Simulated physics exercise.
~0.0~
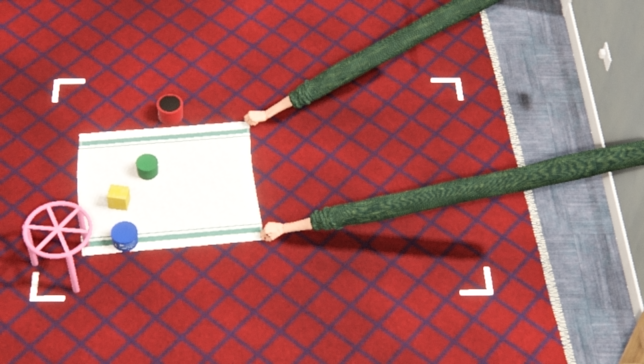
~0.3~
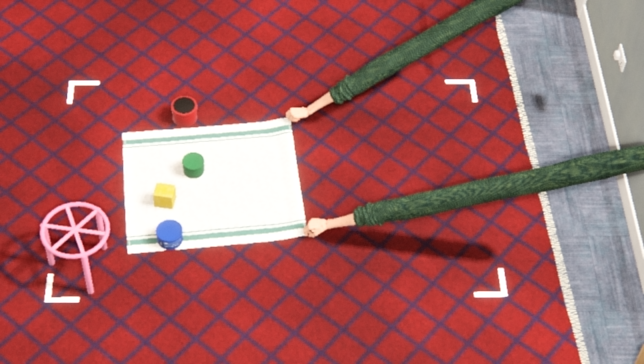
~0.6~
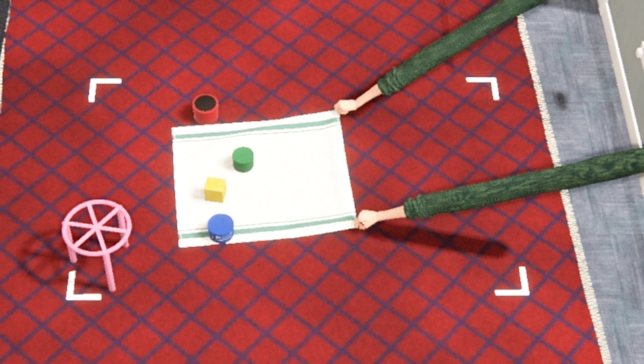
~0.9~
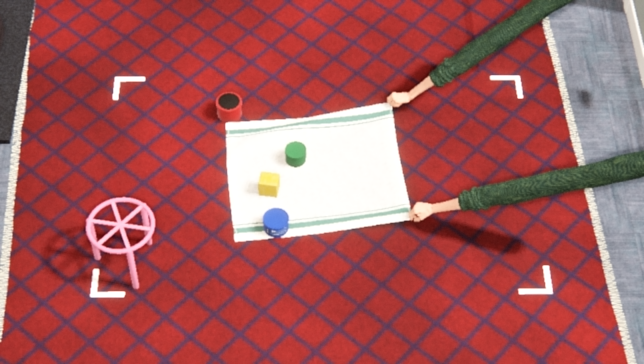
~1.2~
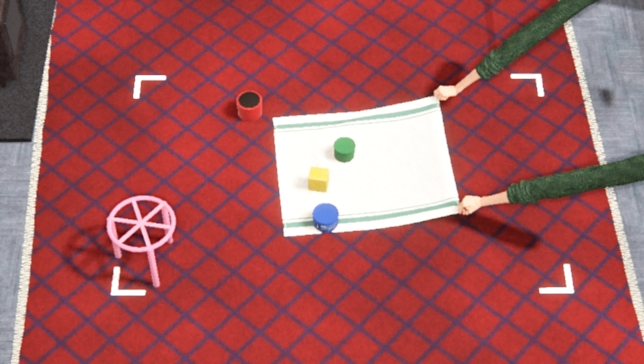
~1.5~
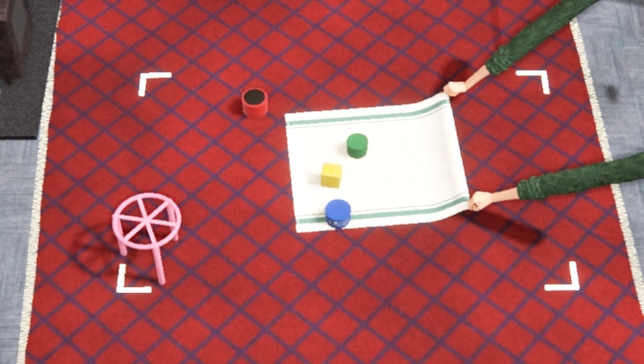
On a living-room floor covered by a red patterned carpet, a white play mat with green stripes lies among white tape corners, holding a green bin, a yellow crate and a blue bucket. A red pot stands just above the mat and a pink stool stands at its left edge. Two green-sleeved arms grip the mat's right-hand corners and pull it steadily to the right as the view pans slightly left. The three things on it ride along, with the crate staying upright. By the end, all three are still on the mat, far from their starting places, while the pot and stool remain where they were.
